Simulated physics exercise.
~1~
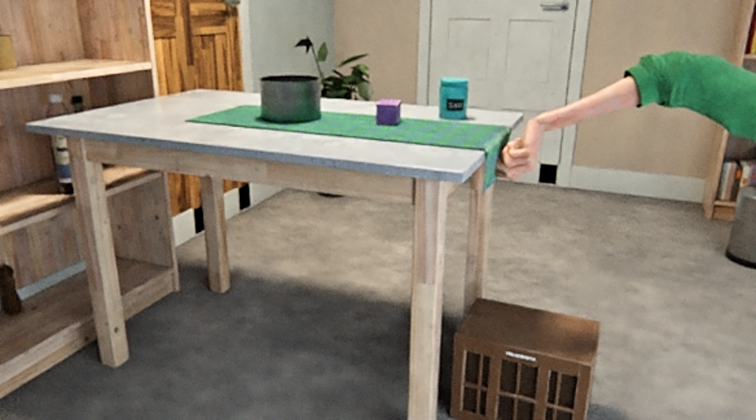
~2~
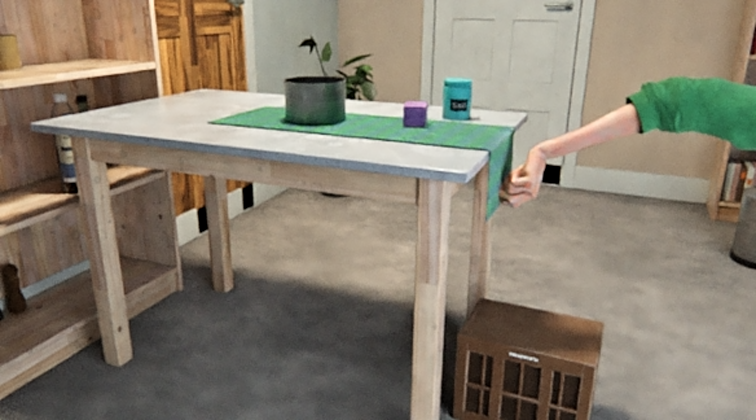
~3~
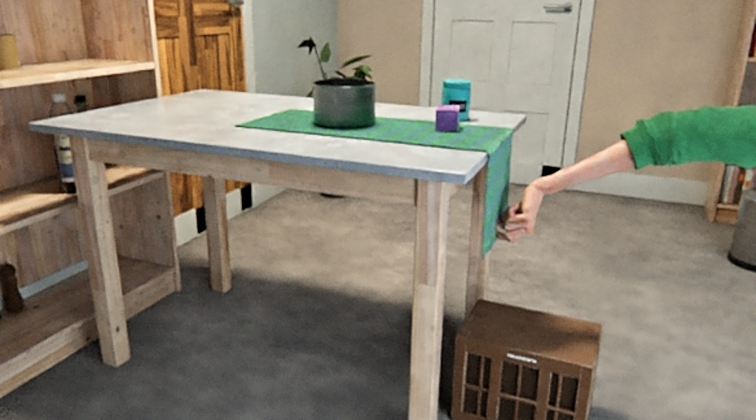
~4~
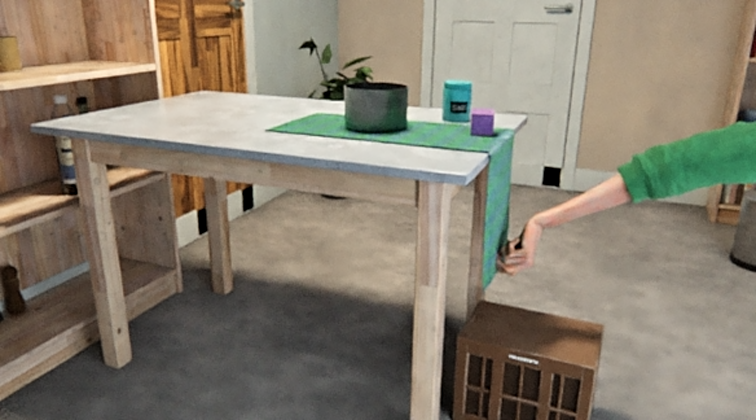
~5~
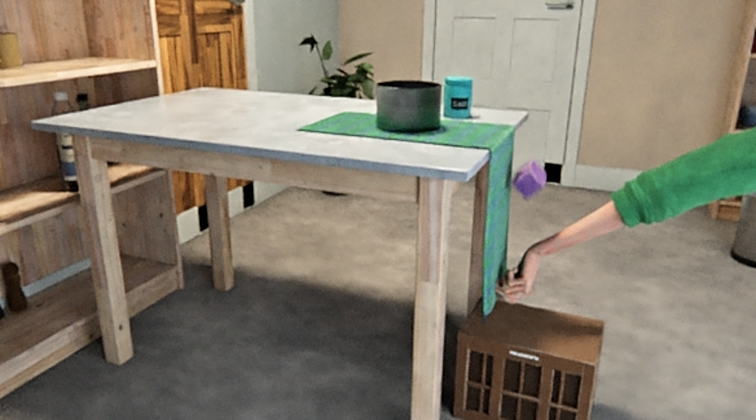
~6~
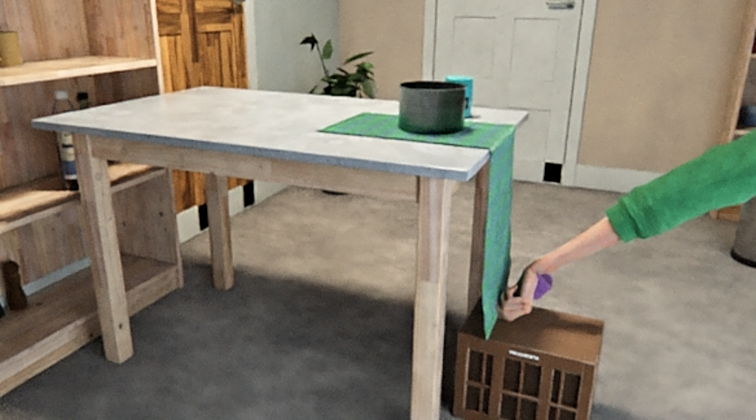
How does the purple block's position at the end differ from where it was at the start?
At the start the purple block sits on the runner on top of the table. By the end it is off the table's right end, down beside the hand and just above the brown crate.
